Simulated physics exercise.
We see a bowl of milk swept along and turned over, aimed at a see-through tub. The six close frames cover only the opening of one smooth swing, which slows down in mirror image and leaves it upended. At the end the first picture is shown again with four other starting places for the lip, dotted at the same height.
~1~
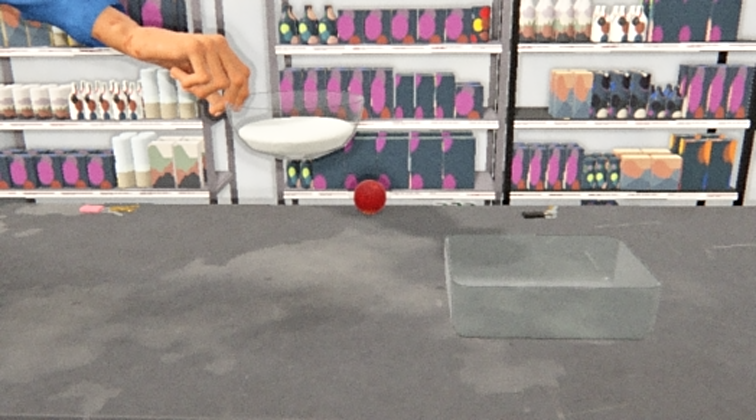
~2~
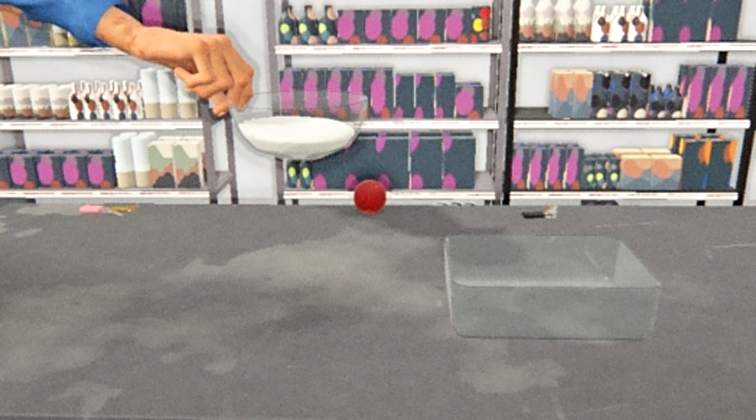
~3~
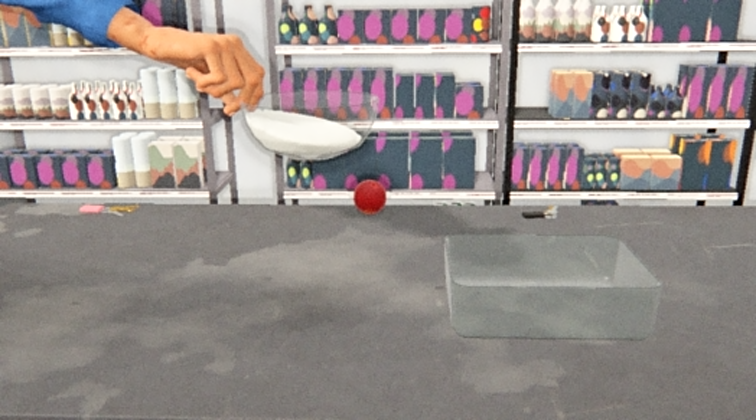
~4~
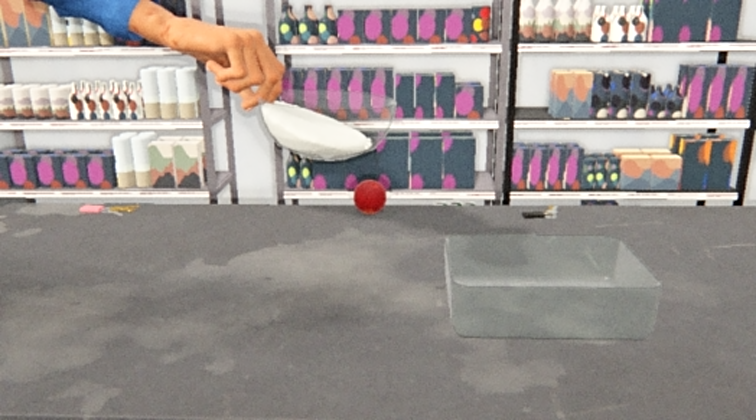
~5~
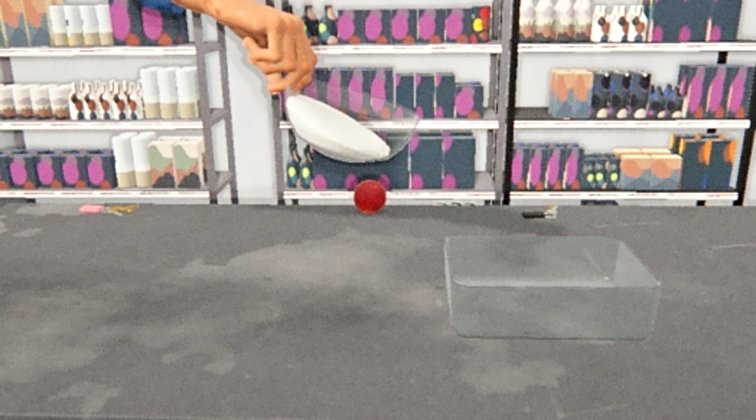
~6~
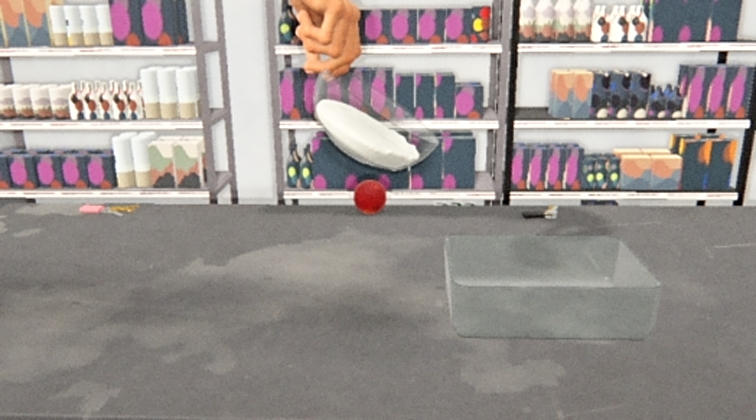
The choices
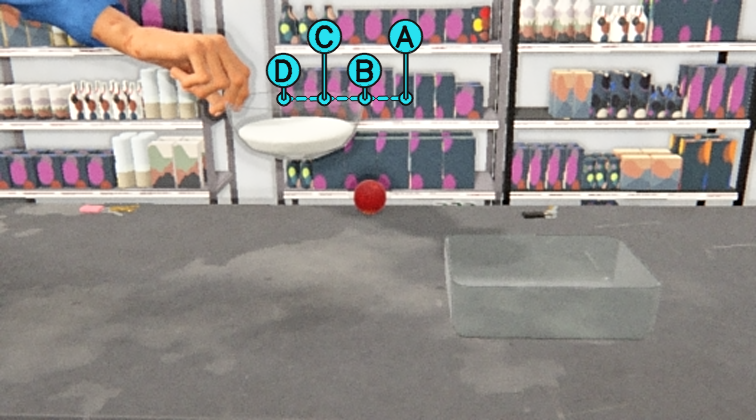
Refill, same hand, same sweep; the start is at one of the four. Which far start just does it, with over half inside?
Choose D.
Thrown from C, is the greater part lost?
No, that is safe.
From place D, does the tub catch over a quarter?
Yes, clearly.
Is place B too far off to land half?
No, that is safe.
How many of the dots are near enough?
All of the four.
On the marked copy, A at (405, 98); B at (364, 98); C at (324, 98); D at (283, 98).
If A is chosen, about 79 % lands in the tub, 13 % falls short and 8 % goes beside or beyond.
If B is chosen, about 66 % lands in the tub, 7 % falls short and 26 % goes beside or beyond.
If C is chosen, about 73 % lands in the tub, 6 % falls short and 21 % goes beside or beyond.
If D is chosen, about 64 % lands in the tub, 21 % falls short and 16 % goes beside or beyond.
